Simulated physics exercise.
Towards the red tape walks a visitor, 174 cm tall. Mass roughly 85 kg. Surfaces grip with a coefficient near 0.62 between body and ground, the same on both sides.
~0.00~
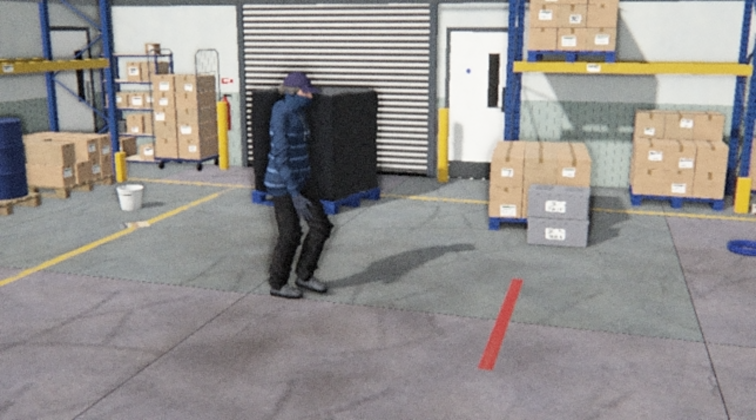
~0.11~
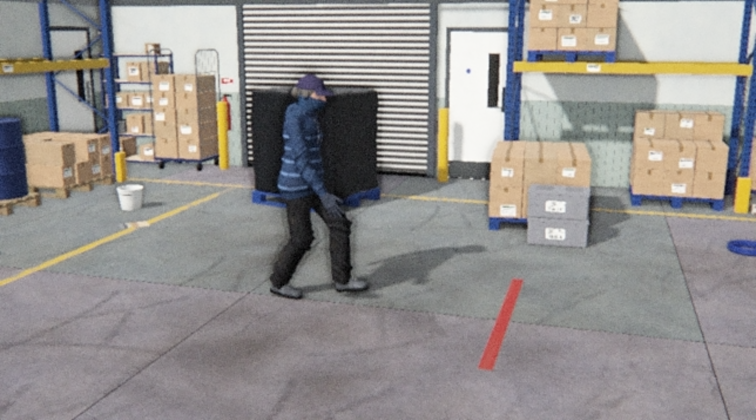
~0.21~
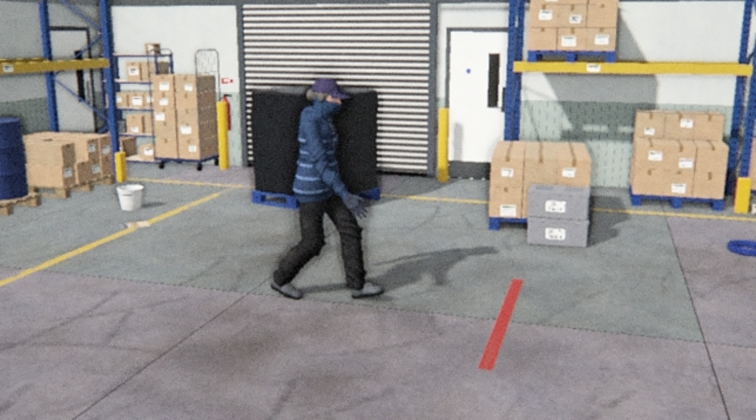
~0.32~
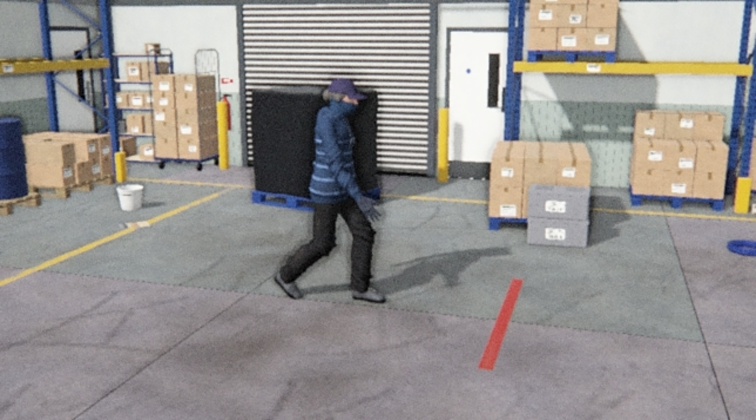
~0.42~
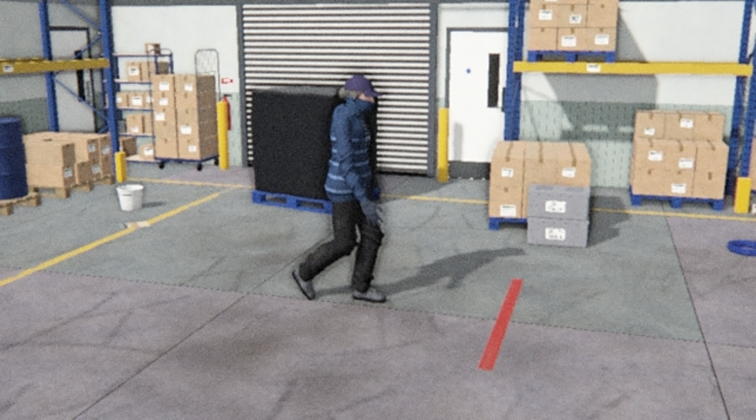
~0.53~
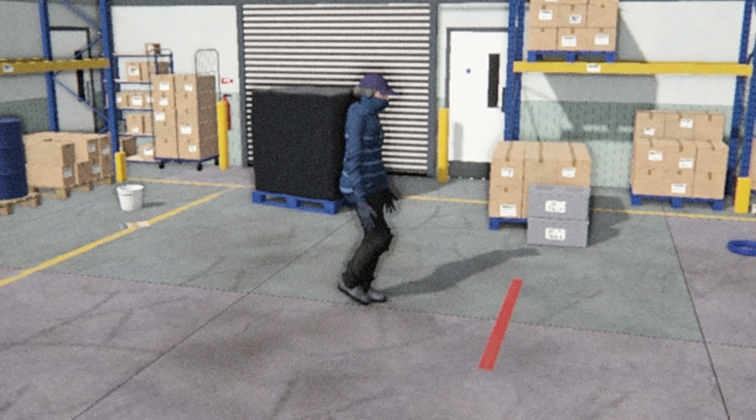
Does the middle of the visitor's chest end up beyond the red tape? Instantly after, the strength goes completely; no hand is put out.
No.
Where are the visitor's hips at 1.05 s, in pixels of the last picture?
In pixels of the last picture, somewhere around (402, 267).
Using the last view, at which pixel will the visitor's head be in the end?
Somewhere around (422, 332) in the last picture.
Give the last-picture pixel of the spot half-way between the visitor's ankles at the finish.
I'd say somewhere around (395, 299).
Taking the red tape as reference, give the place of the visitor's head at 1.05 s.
Around 45 cm shy of the mark.
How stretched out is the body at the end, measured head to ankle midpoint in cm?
The gap works out to some 60 cm.
After 0.80 s the visitor's chest is 81 cm short of the red tape, near (398, 174) in the last picture's view.
After 1.05 s the visitor's chest is 66 cm short of the red tape, near (414, 238) in the last picture's view; the visitor's hips 76 cm short of the red tape.
After 1.35 s the visitor's chest is 57 cm short of the red tape, near (419, 265) in the last picture's view; the visitor's hips 74 cm short of the red tape.
Final state at 3.1 s, visitor's hips stop short of the red tape; visitor's head stops short of the red tape; visitor's chest stops short of the red tape.
